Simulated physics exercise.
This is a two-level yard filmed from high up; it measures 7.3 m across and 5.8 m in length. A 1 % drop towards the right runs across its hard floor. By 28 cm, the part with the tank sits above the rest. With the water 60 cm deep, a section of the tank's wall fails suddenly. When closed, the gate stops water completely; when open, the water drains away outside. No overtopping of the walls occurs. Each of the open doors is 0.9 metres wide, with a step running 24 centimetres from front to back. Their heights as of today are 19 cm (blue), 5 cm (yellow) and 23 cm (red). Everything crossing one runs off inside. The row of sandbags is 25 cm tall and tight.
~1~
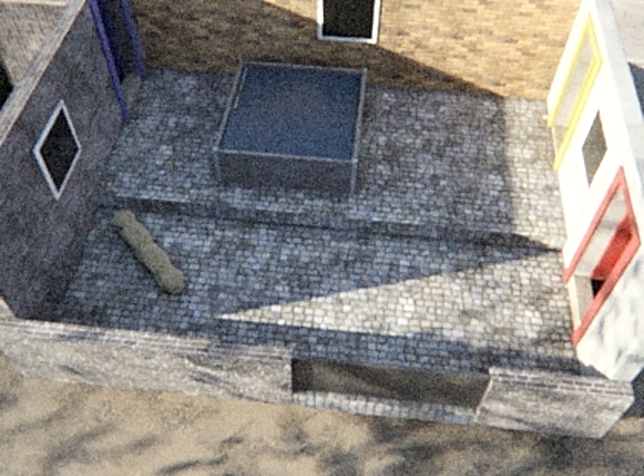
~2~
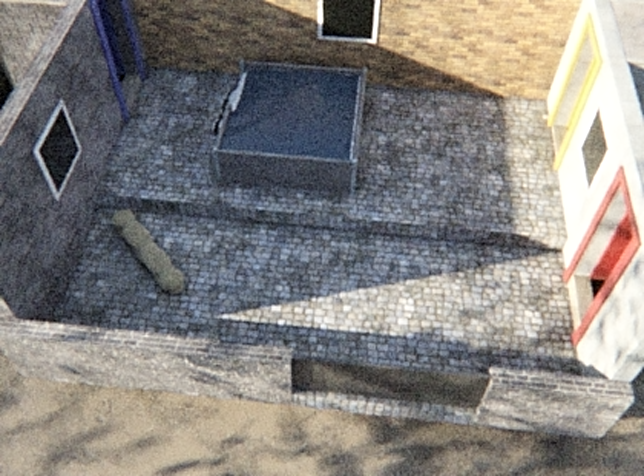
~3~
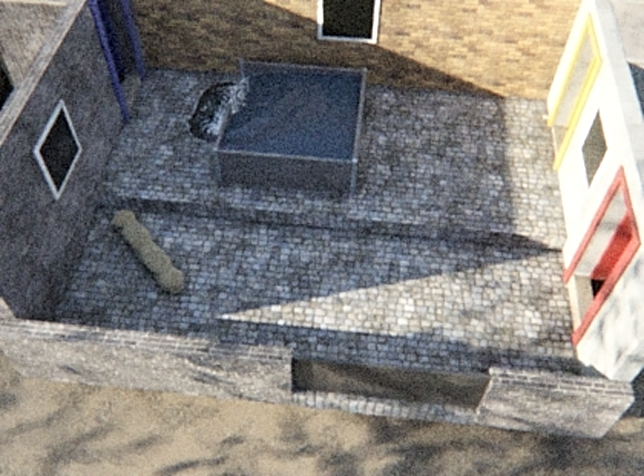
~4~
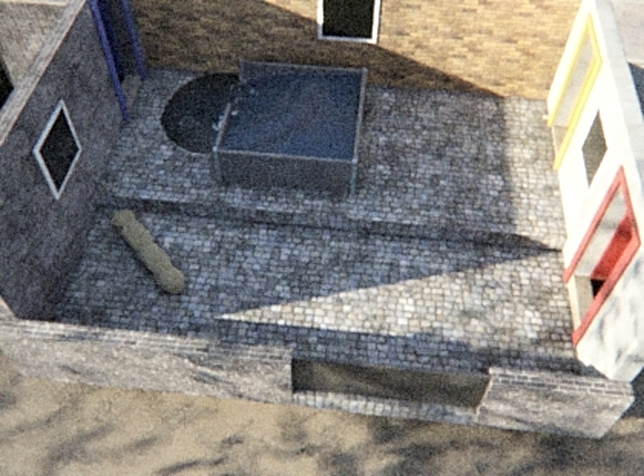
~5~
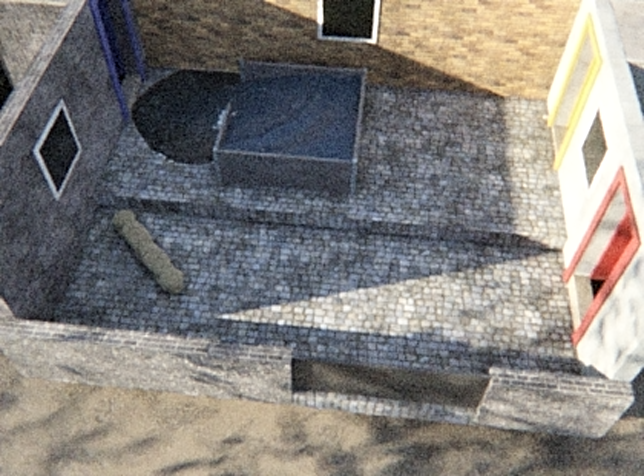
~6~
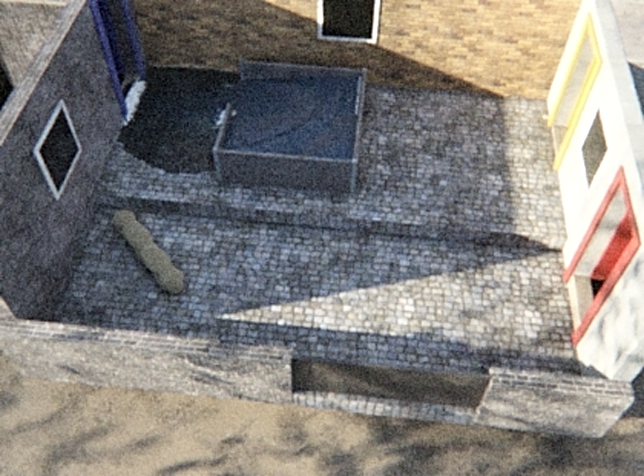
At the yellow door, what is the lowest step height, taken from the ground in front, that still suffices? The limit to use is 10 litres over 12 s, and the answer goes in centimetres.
Roughly 5.5 cm above the ground.
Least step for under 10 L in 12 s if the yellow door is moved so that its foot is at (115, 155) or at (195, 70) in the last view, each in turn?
Minimums: Roughly 16 cm and 28 cm.
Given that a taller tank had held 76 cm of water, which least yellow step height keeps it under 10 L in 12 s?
Minimum height: Approx. 7.0 cm.
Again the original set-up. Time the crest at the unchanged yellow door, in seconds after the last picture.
Around 6.0 s, give or take.
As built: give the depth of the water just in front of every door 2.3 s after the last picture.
Door by door in cm - blue 29, yellow 0, red 0.
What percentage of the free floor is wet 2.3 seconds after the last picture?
Close to 25 per cent of it is wet.
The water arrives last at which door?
It would be the red one.
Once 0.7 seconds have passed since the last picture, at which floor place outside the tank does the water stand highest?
Near (150, 66).
Then, 0.7 s after the last picture water covers 10 % of the floor, deepest (46 cm) near (150, 66); it has not reached the yellow door.
Then, 2.3 s after the last picture water covers 25 % of the floor, deepest (30 cm) near (139, 92); it has not reached the yellow door.
Then, 11.3 s after the last picture water covers 85 % of the floor, deepest (16 cm) near (426, 379); 5 cm at the yellow door, 17 litres in over its 5 cm step.
At the yellow door as built, the water peaked near 8 cm, 5.9 s after the last picture.
Run again over the same 12 s with other heights there, 23 litres in over 4.5 cm, 4 litres over 6.5 cm. The limit of 10 litres is kept from about 5.5 cm up.
